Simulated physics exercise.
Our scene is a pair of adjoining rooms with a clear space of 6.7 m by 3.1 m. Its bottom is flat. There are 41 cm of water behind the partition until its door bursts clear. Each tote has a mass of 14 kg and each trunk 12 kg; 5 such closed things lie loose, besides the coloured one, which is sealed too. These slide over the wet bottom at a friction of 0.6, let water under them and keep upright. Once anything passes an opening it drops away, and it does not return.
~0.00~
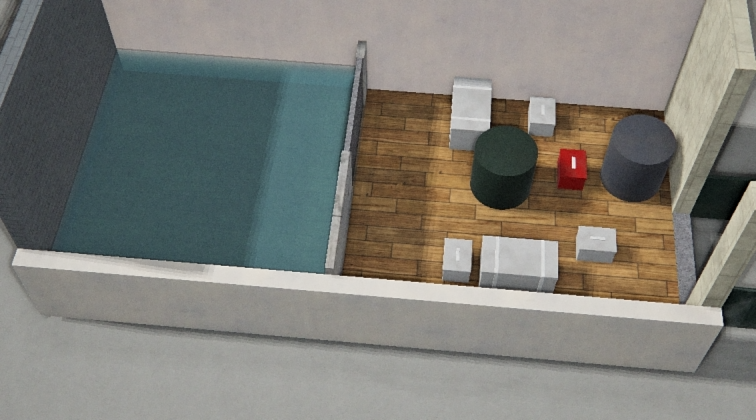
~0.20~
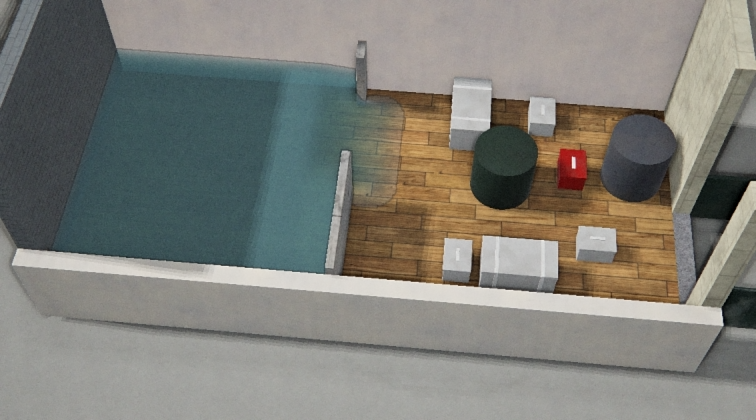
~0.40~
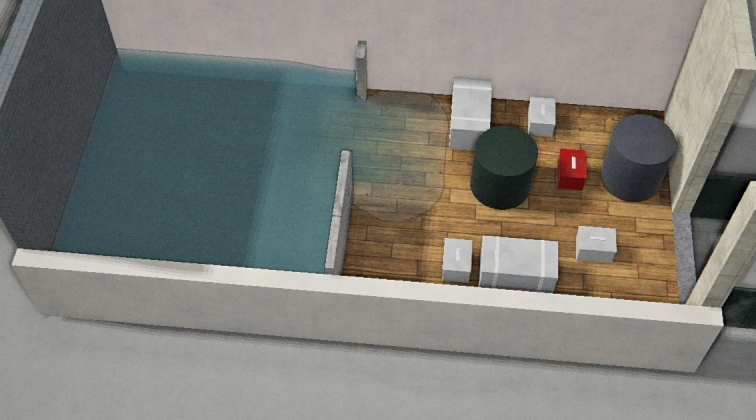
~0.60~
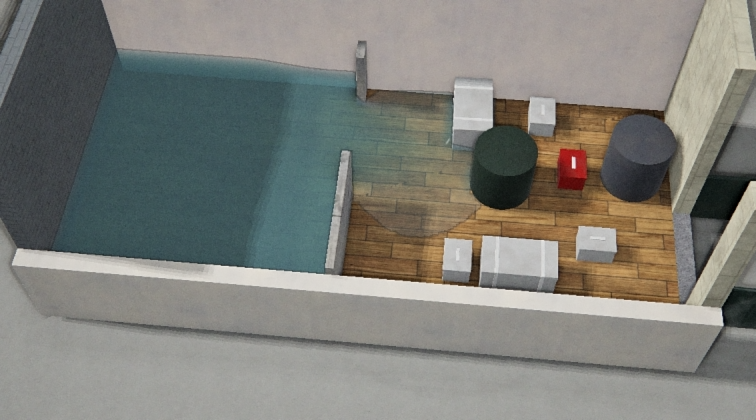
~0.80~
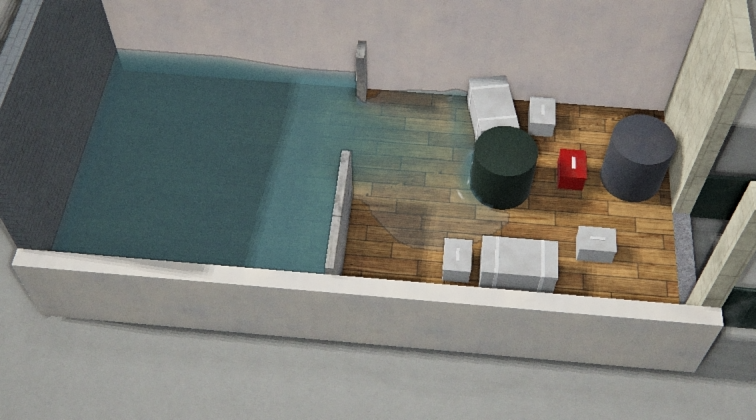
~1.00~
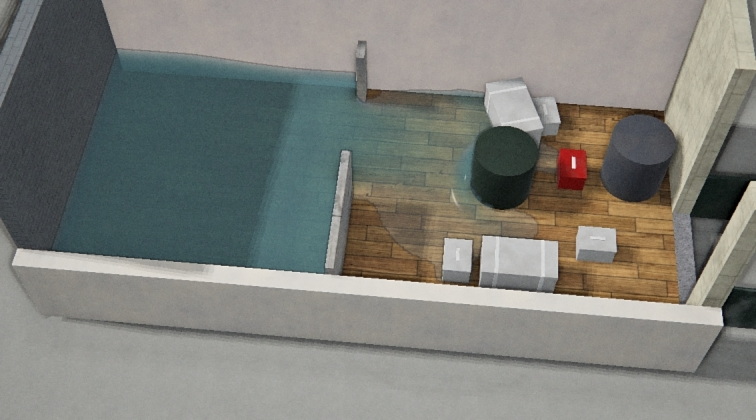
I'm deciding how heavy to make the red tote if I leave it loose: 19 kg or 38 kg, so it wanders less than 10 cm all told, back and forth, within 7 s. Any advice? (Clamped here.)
Most likely neither value is adequate.
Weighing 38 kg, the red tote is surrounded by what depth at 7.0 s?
About 13 cm.
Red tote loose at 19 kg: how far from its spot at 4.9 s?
Close to 140 centimetres.
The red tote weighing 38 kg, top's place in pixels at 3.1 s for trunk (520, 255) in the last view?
Somewhere near (529, 287) in the last view.
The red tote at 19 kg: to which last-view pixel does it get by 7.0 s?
Somewhere around (525, 243).
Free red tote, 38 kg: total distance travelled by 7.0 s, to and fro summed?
I'd say close to 80 cm in total.
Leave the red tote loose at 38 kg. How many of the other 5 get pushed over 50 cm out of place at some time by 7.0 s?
I count 5.
After 1.4 s the red tote would be 0 cm from its start with 19 kg and 0 cm from its start with 38 kg; 2 cm of water round it then.
After 3.1 s the red tote would be 26 cm from its start with 19 kg and 0 cm from its start with 38 kg; 13 cm of water round it then.
After 4.9 s the red tote would be 147 cm from its start with 19 kg and 65 cm from its start with 38 kg; 11 cm of water round it then.
After 7.0 s the red tote would be 126 cm from its start with 19 kg and 74 cm from its start with 38 kg; 13 cm of water round it then.
